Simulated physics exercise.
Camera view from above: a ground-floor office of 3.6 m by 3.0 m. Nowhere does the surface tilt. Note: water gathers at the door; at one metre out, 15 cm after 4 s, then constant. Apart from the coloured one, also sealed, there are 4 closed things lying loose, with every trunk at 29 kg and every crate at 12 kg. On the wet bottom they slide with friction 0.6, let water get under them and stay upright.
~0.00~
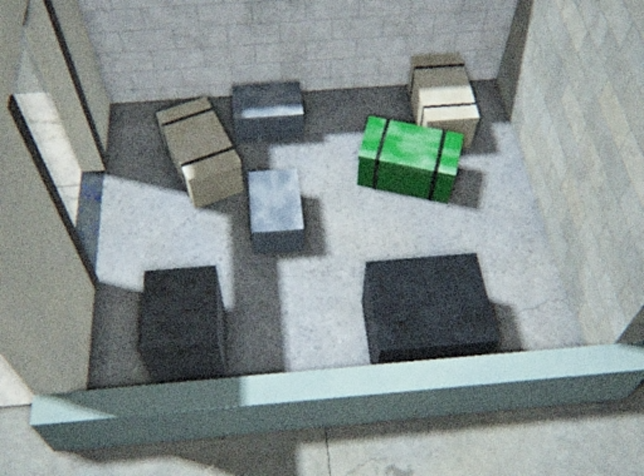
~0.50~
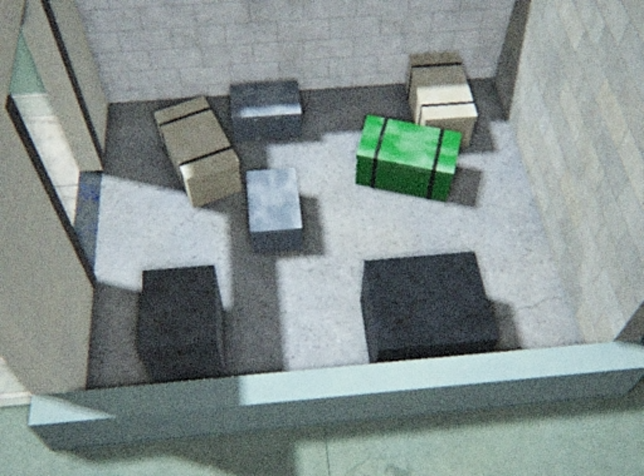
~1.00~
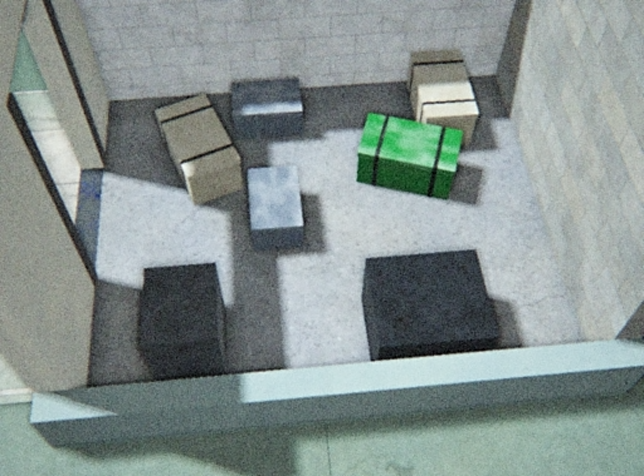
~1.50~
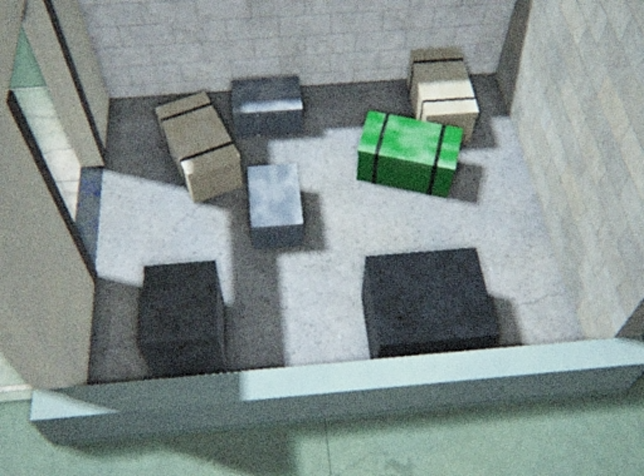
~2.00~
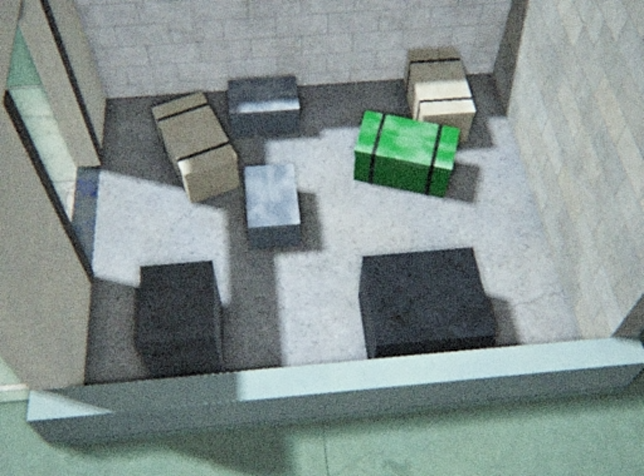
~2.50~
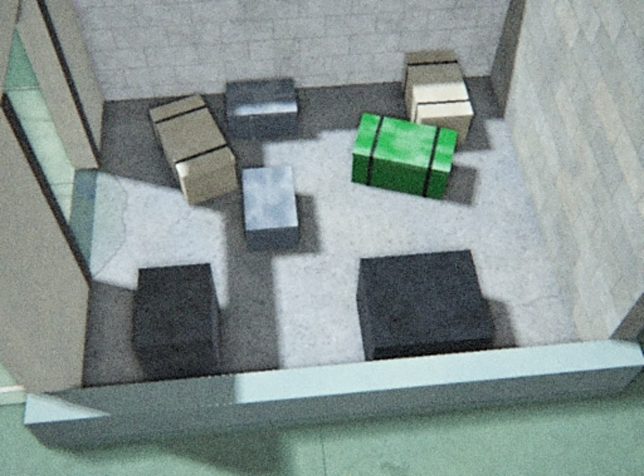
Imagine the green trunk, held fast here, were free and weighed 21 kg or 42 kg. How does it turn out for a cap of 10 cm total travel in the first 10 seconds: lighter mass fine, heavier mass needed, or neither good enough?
My guess is the lighter amount suffices.
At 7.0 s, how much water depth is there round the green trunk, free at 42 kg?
About 0 cm.
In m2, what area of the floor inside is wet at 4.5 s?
Flooded: Near 2.5 m2.
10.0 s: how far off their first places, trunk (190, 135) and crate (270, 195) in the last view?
40 cm, 60 cm.
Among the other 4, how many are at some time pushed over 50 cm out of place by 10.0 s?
Count: 1.
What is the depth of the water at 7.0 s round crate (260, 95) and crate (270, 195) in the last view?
Some 3 cm at the first, some 3 cm at the second.
After 3.5 s the green trunk would be 0 cm from its start with 21 kg and 0 cm from its start with 42 kg; 0 cm of water round it then.
After 4.5 s the green trunk would be 0 cm from its start with 21 kg and 0 cm from its start with 42 kg; 0 cm of water round it then.
After 7.0 s the green trunk would be 0 cm from its start with 21 kg and 0 cm from its start with 42 kg; 0 cm of water round it then.
After 10.0 s the green trunk would be 1 cm from its start with 21 kg and 0 cm from its start with 42 kg; 4 cm of water round it then.
